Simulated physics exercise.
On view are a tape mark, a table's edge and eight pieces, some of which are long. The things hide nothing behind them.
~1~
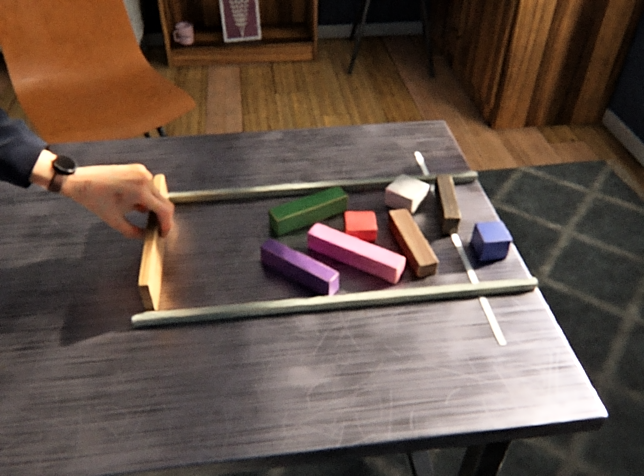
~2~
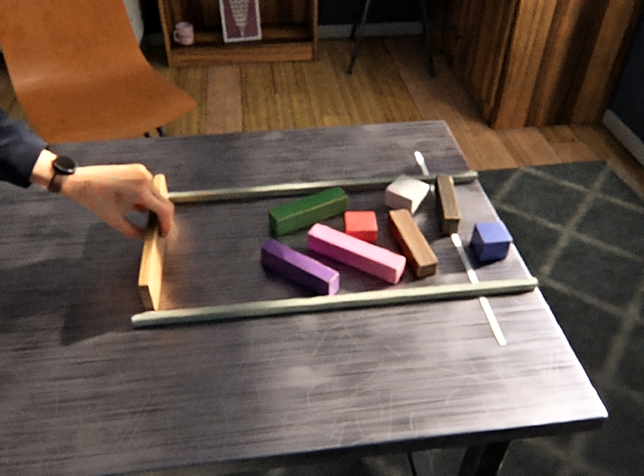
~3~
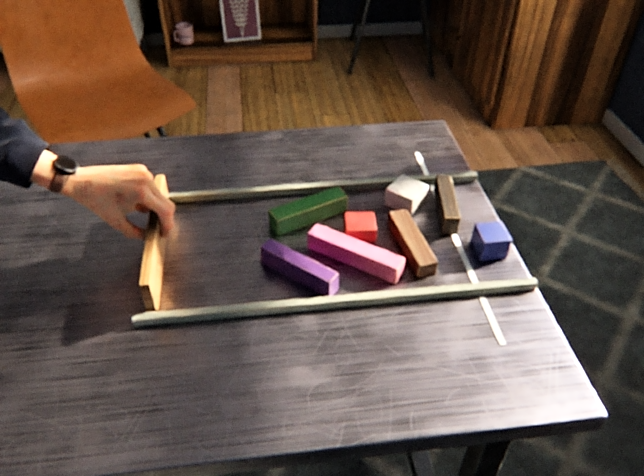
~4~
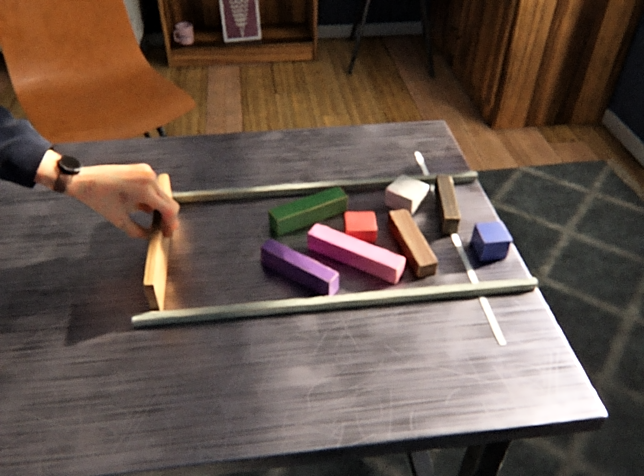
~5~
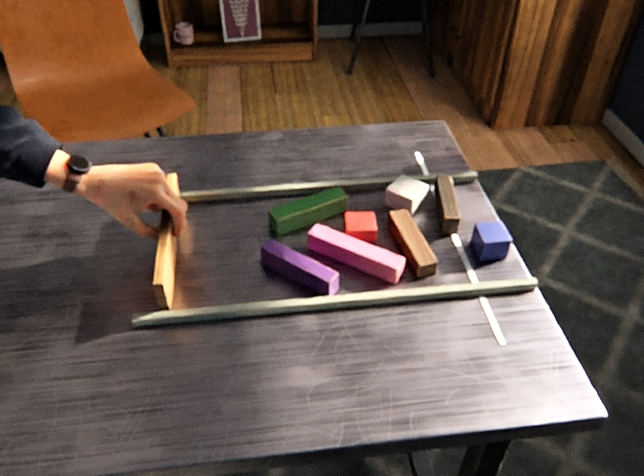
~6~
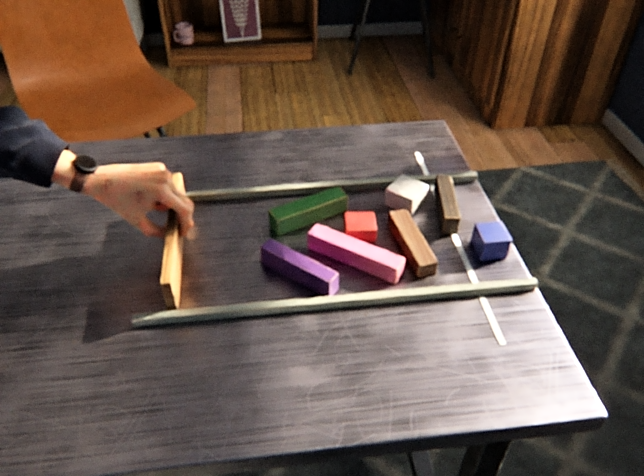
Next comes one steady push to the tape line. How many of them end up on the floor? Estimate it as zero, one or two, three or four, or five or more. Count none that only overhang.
Pieces that go over the edge: Either three or four.
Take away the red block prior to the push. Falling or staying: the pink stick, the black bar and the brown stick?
As for the pink stick, it is retained; the black bar is not retained; the brown stick is retained.
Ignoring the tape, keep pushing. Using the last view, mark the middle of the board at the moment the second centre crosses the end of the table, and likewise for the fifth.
The first puts it near (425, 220), the next near (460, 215).
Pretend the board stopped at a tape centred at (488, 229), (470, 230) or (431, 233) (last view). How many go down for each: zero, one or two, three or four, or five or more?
In order of the places: Five or over; five or more; one or two.
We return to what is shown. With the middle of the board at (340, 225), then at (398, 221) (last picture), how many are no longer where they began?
Answer - first 6, then 8.
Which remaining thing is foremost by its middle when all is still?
Red block.
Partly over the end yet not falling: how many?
As for overhanging, the count is 2.
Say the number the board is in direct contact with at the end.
2.
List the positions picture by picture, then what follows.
Blue block (491, 241); black bar (447, 203); white block (407, 195); board (156, 239); tape (452, 231), in the first picture.
Black bar (447, 203); board (156, 239), in the second picture.
White block (407, 195); red block (360, 227), in the third picture.
Blue block (491, 241); brown stick (411, 242), in the fourth picture.
Black bar (447, 203); purple bar (299, 268), in the fifth picture.
Blue block (491, 241); black bar (447, 203); white block (407, 195); board (175, 238); tape (452, 231), in the sixth picture.
A little later, none off yet; blue block at rest near (491, 241); black bar at rest near (447, 203); white block at rest near (407, 195).
When it is over, the number that fall off is three or four; down, brown stick, white block, black bar and blue block.
